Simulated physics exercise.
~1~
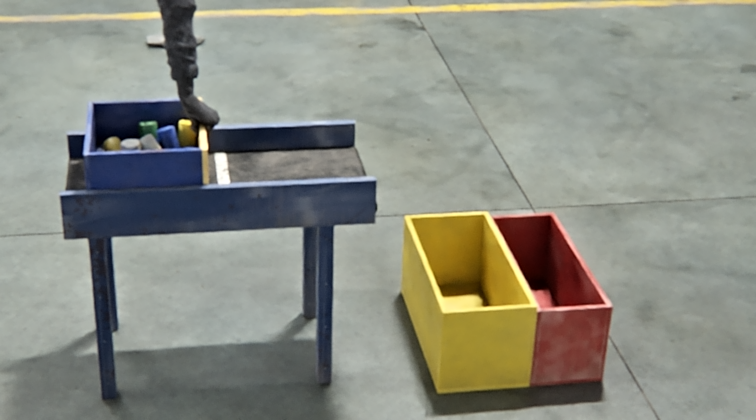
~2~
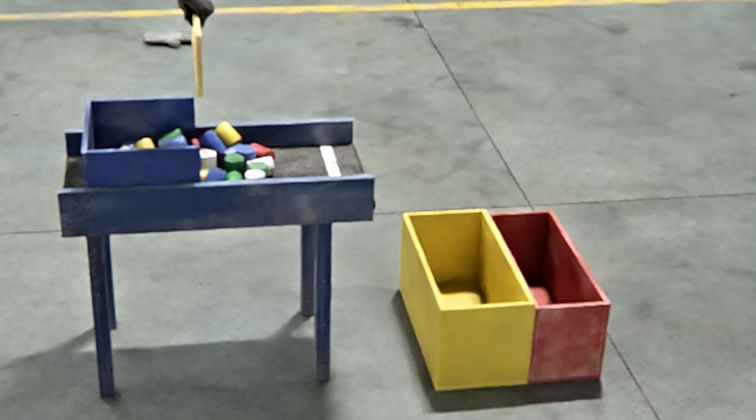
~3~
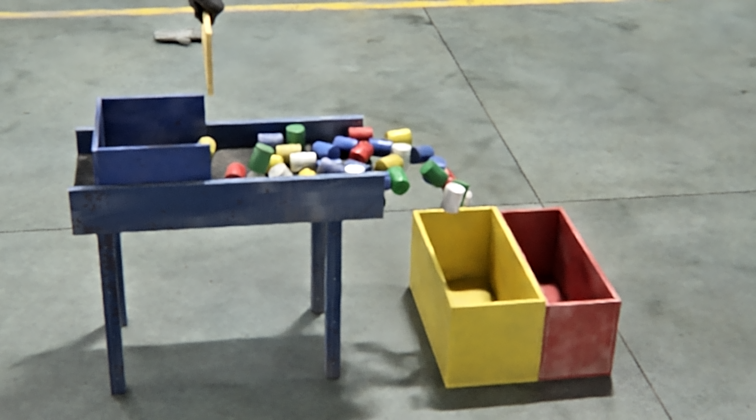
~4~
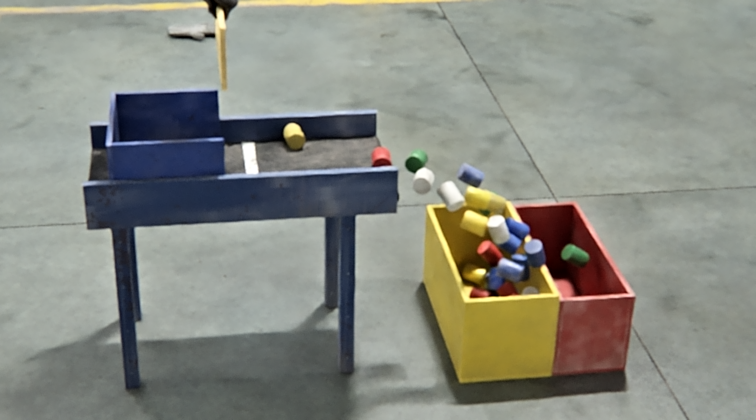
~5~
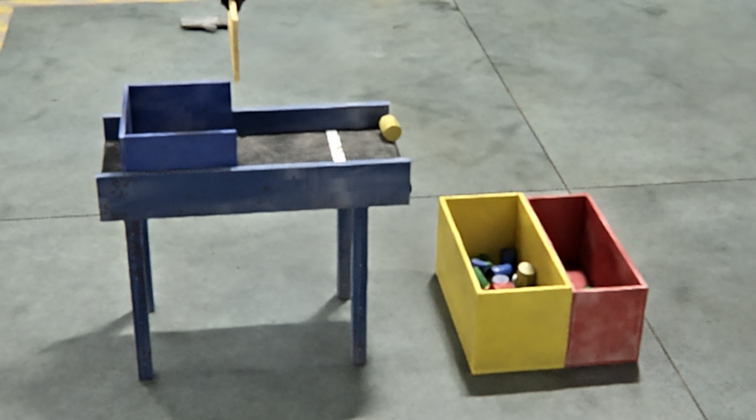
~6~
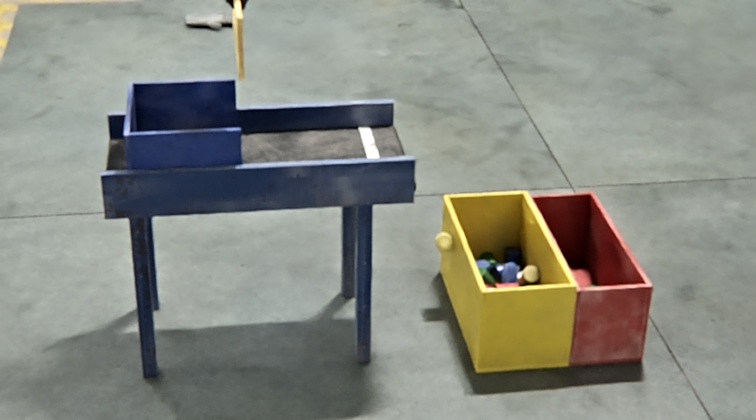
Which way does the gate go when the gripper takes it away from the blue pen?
The gate moves up, ending above the belt in the gripper's hold.
